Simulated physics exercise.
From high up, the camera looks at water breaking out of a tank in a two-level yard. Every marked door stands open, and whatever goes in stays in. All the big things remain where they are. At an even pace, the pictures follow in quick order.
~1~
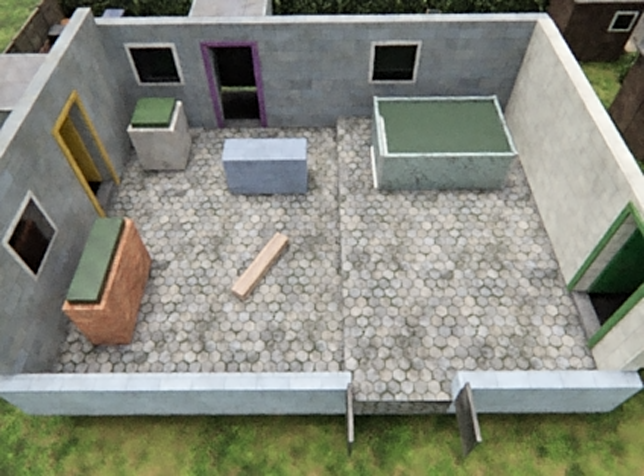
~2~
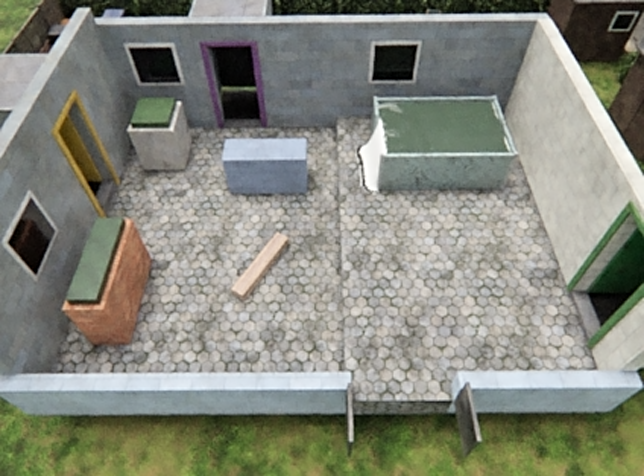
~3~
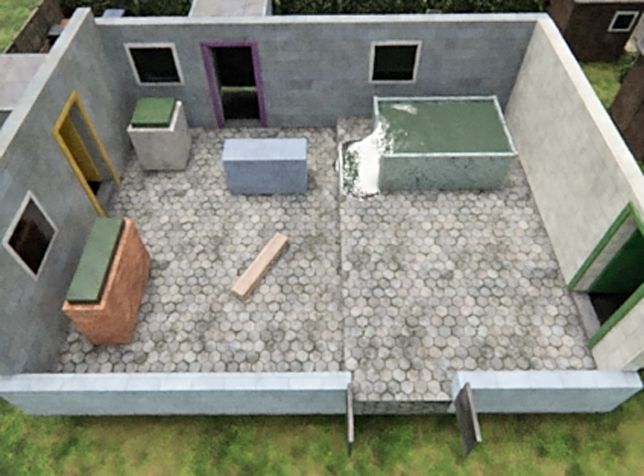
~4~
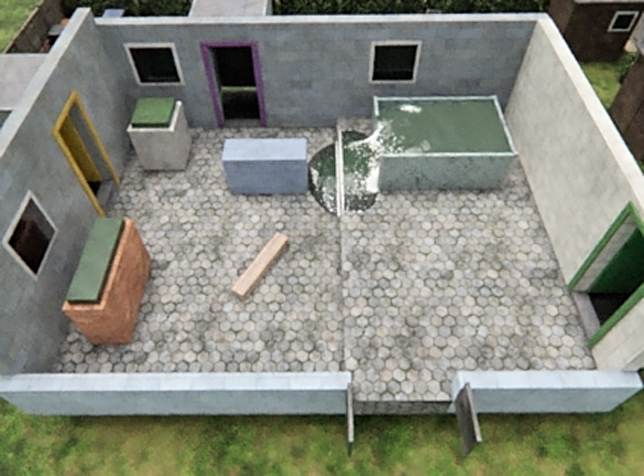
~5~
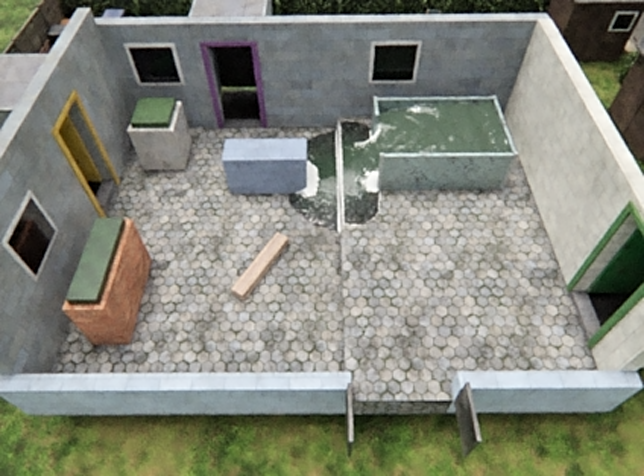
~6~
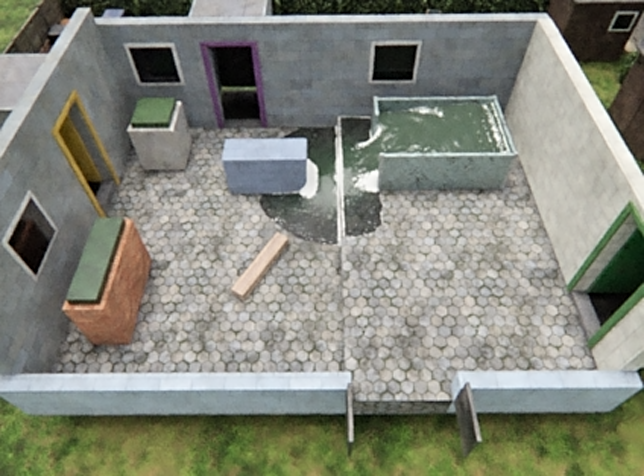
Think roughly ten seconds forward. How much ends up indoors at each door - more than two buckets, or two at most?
Indoors: Green door, two at most; purple door, more than two; yellow door, two at most.
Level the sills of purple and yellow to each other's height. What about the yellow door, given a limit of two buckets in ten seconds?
Pretty clear: Yellow is swamped.
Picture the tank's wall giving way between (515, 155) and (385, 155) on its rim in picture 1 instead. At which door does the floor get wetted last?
Last: The purple one.
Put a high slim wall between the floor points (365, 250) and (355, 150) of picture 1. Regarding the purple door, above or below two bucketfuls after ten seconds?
Then: The purple one stays under.
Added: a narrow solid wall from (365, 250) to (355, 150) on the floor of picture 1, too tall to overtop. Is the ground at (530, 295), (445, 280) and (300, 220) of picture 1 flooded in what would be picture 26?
Submerged; submerged; untouched.
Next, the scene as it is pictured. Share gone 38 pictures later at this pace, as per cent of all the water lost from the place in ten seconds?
My figure is about 80 in a hundred.
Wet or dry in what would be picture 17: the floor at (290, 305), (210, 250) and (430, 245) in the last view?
Point 1: Drenched; point 2: Drenched; point 3: Not wet.
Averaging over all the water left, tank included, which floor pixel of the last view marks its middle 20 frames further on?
Centre: Close to (300, 204).
A moment on, water covers 25 % of the floor; the green door not reached, the purple door wet at the sill, nothing in, the yellow door not reached.
Next, water covers 45 % of the floor; the green door not reached, the purple door over two buckets in, the yellow door not reached.
Then, water covers 55 % of the floor; the green door not reached, the purple door over two buckets in, the yellow door wet at the sill, nothing in.
Later, water covers 60 % of the floor; the green door not reached, the purple door far over two buckets in, the yellow door under two buckets in.
In the end, water covers 60 % of the floor; the green door not reached, the purple door far over two buckets in, the yellow door under two buckets in.
